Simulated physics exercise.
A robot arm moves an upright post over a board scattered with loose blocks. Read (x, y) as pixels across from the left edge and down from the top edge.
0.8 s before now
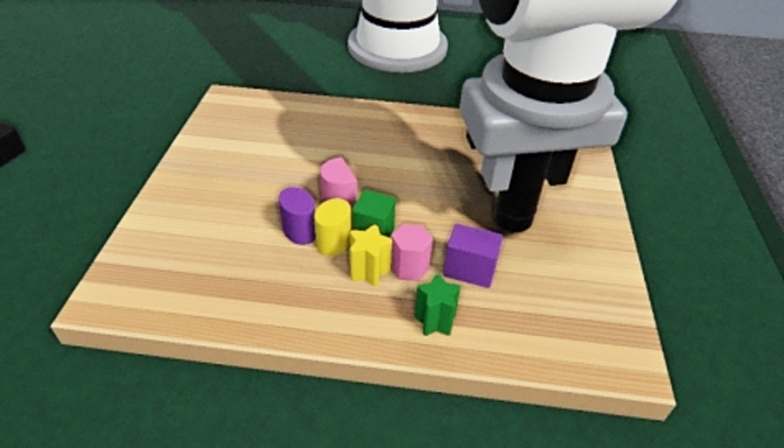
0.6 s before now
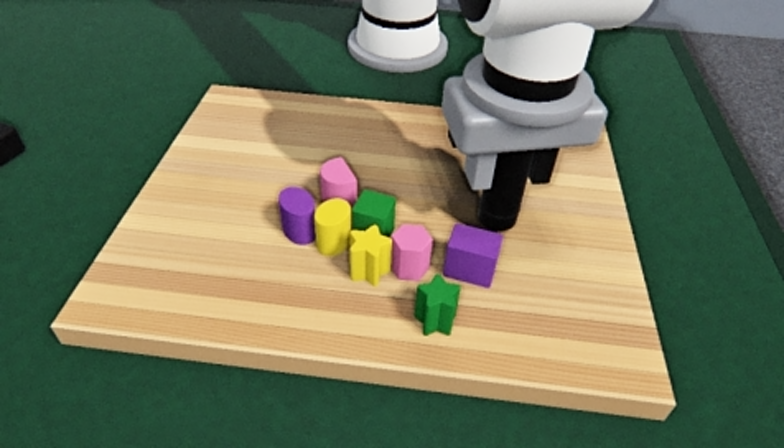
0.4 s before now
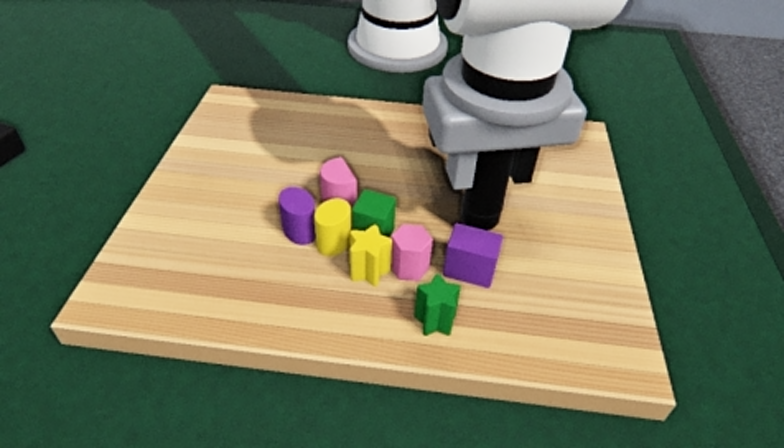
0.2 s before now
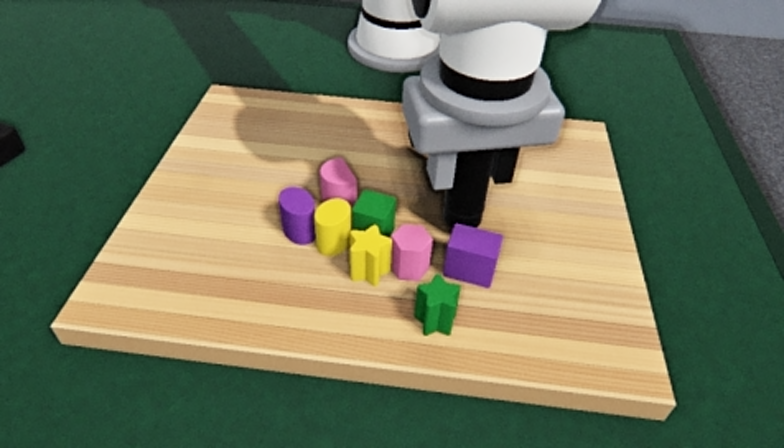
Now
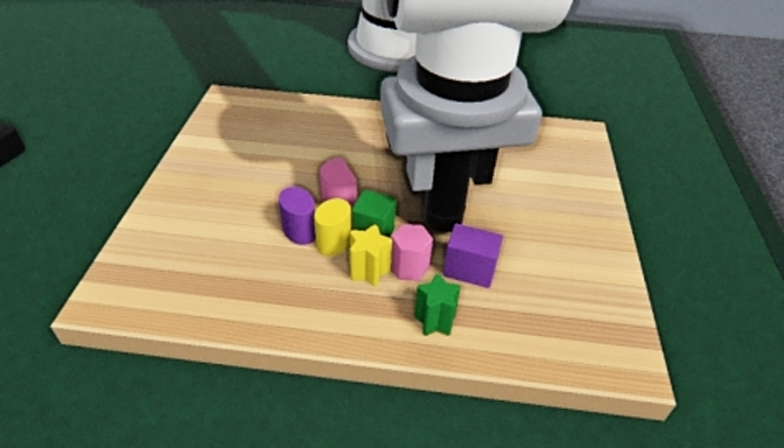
On a wooden board, a robot arm moves its black post left behind the loose blocks.
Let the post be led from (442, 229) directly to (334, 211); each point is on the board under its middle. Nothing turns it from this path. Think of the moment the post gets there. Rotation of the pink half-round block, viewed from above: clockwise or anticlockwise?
The twist is clockwise.
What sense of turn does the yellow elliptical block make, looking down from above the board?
Rotates clockwise.
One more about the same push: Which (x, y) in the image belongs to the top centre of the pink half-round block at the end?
If I read the scene right, the answer is (310, 159).
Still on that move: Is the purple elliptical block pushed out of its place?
No, it doesn't check out.
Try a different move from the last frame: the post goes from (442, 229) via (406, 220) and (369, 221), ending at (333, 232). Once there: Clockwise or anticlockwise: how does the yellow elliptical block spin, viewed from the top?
It turns round clockwise.
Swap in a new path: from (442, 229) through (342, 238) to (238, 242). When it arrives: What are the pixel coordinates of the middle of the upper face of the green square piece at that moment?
Its top middle: (198, 237).
What follows on the original path. One third of the way, post (406, 213); yellow elliptical block (329, 212); green square piece (368, 204).
Two thirds of the way, post (369, 207); yellow elliptical block (314, 223), turned 35° clockwise; pink half-round block (334, 170); green square piece (350, 208), turned 75° anticlockwise.
At the end, post (333, 202); purple elliptical block in place; yellow elliptical block (308, 228), turned 45° clockwise; pink half-round block (310, 159), turned 40° clockwise; green square piece (342, 207), turned 105° anticlockwise.
